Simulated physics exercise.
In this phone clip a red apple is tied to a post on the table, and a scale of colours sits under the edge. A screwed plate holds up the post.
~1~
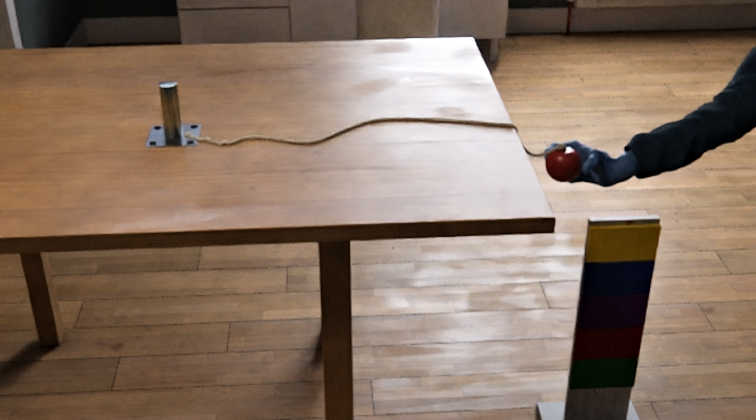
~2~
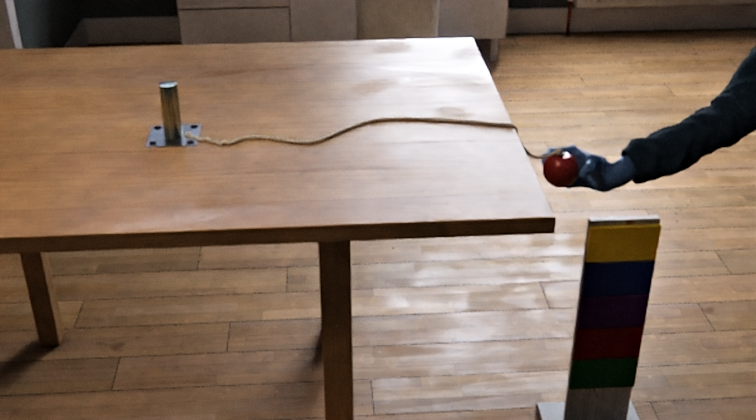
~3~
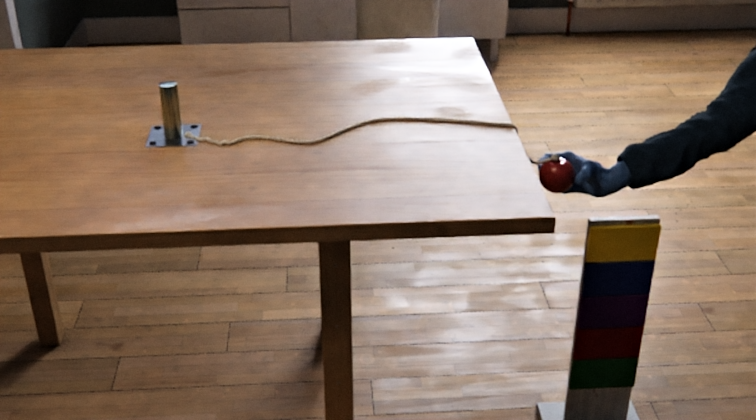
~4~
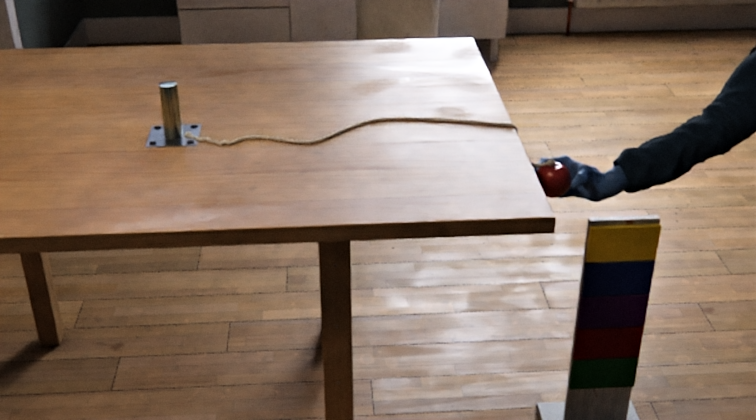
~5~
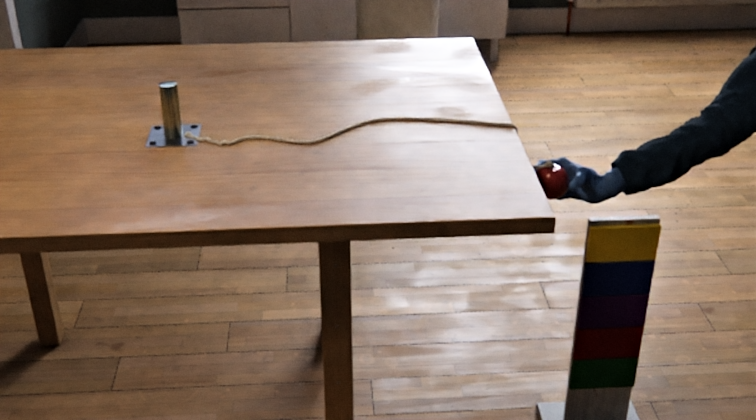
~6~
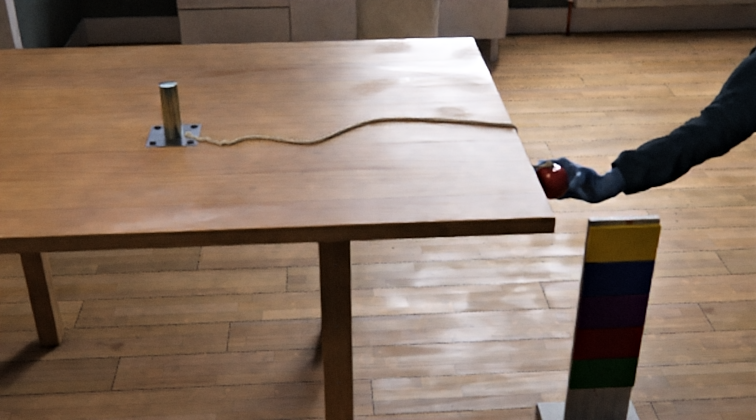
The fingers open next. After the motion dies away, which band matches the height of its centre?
The yellow one.
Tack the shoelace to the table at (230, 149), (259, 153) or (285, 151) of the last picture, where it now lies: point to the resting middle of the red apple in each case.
In order of the tries: About (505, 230), then (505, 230), then (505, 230).
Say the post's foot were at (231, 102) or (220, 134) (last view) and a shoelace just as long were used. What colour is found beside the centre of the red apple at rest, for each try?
It comes out blue the first time and blue the second time.
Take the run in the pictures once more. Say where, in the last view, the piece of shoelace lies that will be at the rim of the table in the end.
(474, 122), give or take.
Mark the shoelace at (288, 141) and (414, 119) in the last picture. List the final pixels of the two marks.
Final spots: (311, 132), then (457, 129).
Soon after, apple near (485, 233); level with yellow.
After that, apple near (530, 243); level with yellow.
In the end, apple near (500, 245); level with yellow. Its middle rests at the yellow band.
